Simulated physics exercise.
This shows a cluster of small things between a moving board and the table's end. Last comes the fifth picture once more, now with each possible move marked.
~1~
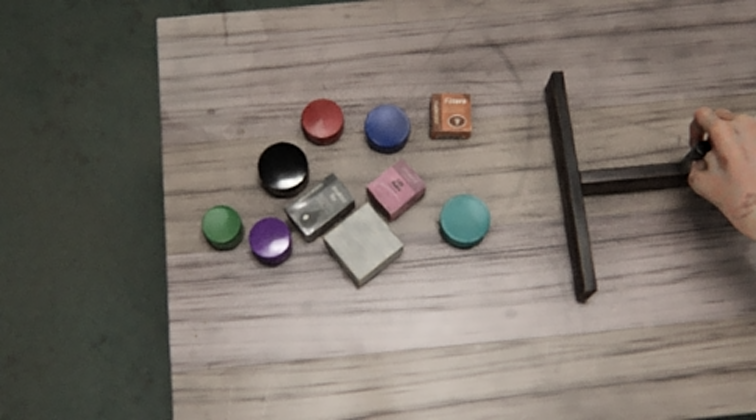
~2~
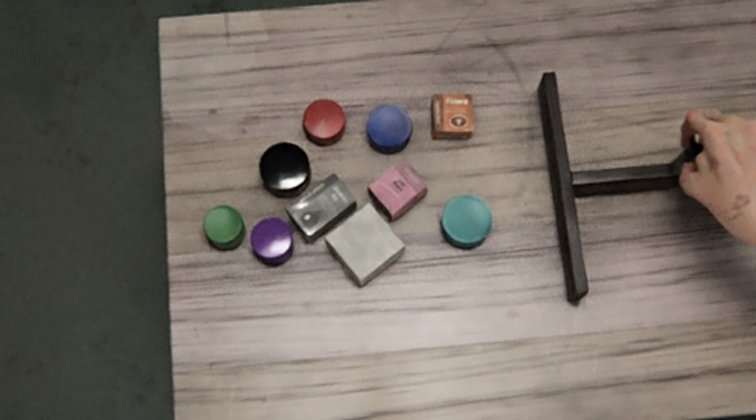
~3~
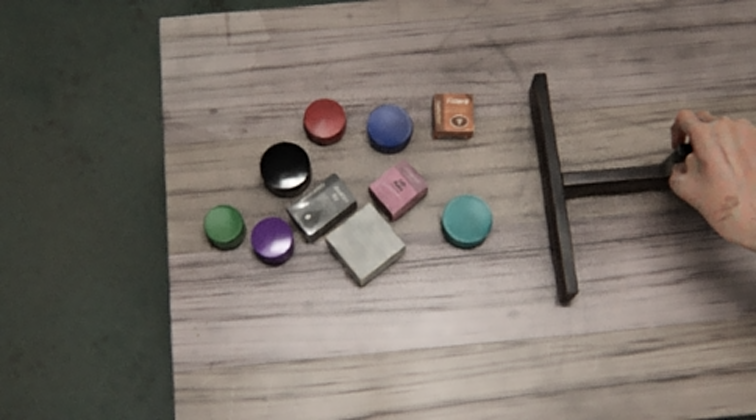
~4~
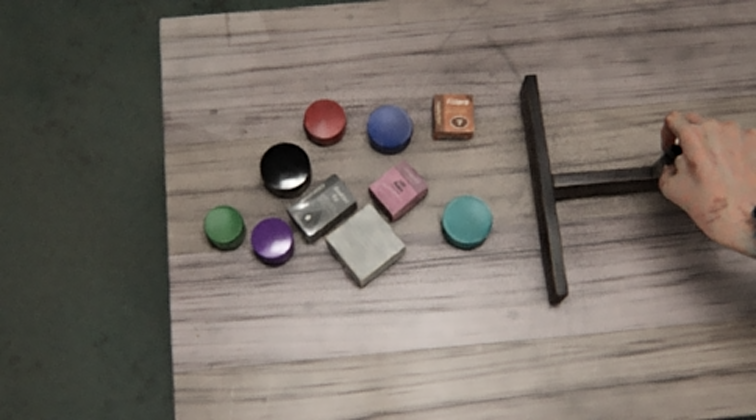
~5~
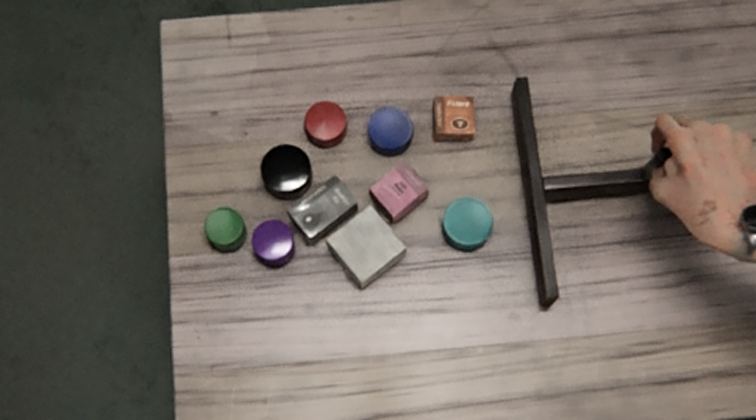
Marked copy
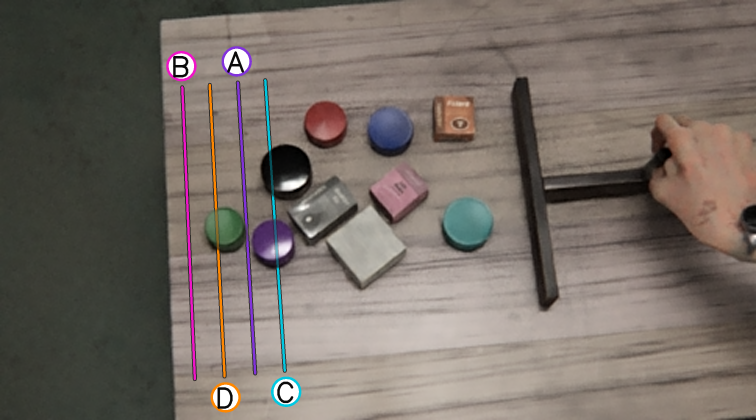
At first, a hand at the right grips the handle of a dark T-shaped board on a wooden table, with a cluster of colourful round containers and small boxes to its left. The hand then pushes the board slowly leftward, narrowing the gap to the turquoise jar and orange box, while the cluster stays in place.
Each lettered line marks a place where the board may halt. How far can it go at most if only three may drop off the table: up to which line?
No fourth one falls up to A.
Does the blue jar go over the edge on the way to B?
Yes.
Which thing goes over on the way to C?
It is the green jar.
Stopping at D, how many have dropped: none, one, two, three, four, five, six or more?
In all, five.
On the copy, A at (246, 222); B at (188, 227); C at (275, 220); D at (217, 225).
On A. First, board (433, 193); red tin (314, 123); orange box (397, 124).
Then, board (329, 202); green jar (187, 231); purple pot (213, 271).
Finally, board (247, 210); purple pot over the edge; green jar over the edge; three fallen.
By contrast, B drops nine; C is within the limit but short; D drops five.
